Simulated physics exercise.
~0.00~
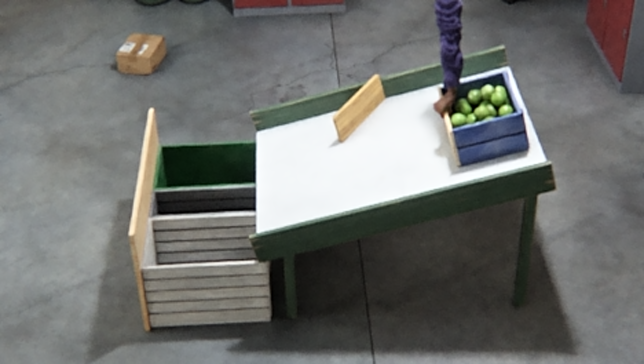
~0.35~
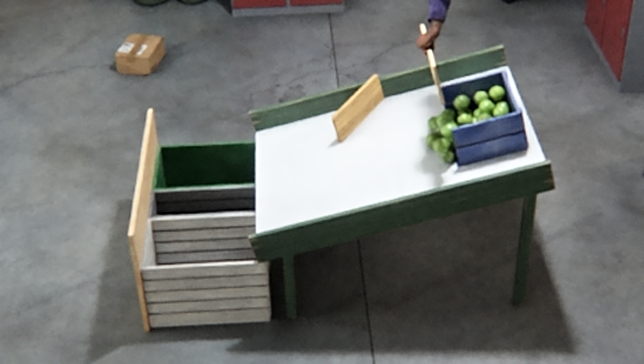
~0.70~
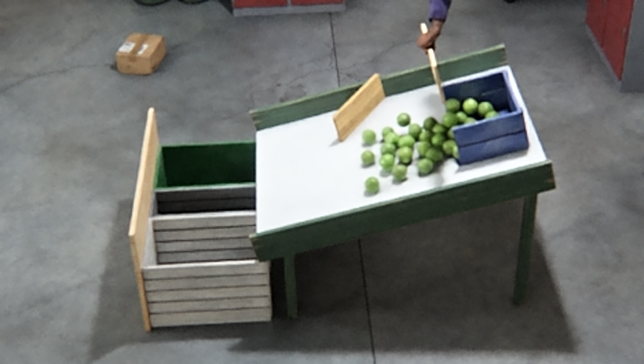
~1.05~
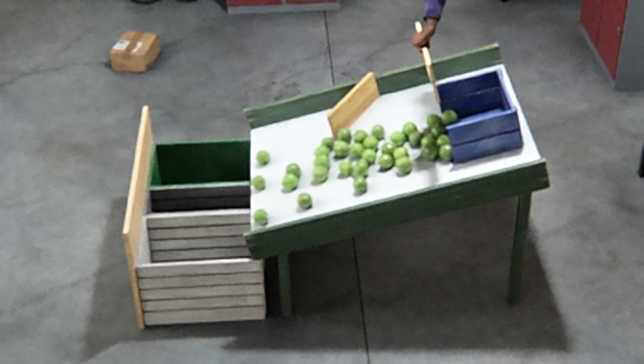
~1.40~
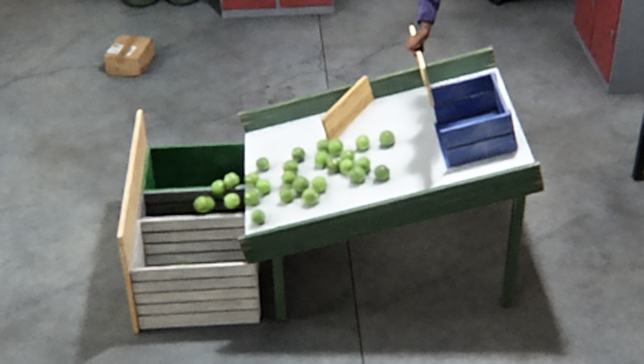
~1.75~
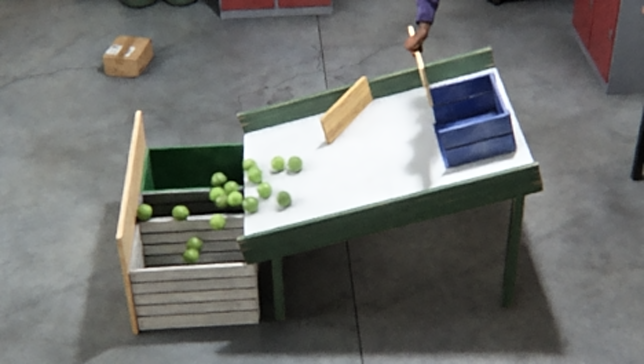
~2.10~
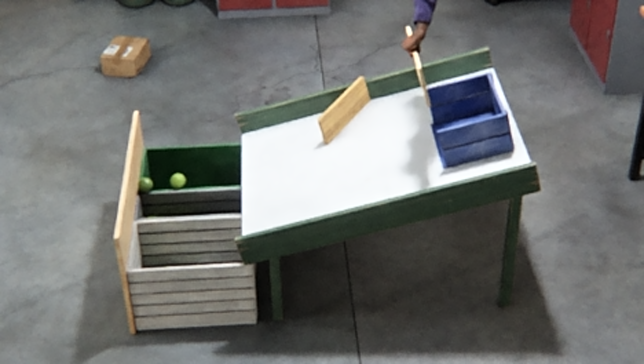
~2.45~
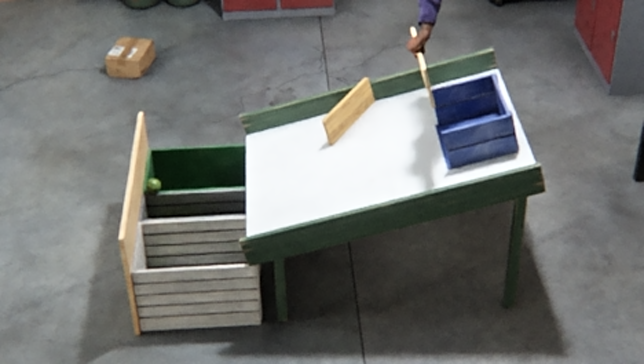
To begin with, a blue pen full of green apples sits at the upper right end of a sloping white table with green walls, and a hand in a purple sleeve reaches down beside it. The hand lifts a wooden gate, and the apples start spilling out to the left. They spread down the slope, passing an angled board, until the pen is empty. The first ones drop off the lower edge into the white, grey and green containers, and the rest follow. A couple still show by the green tote before the table lies bare, with one apple visible there and the hand still holding the gate.
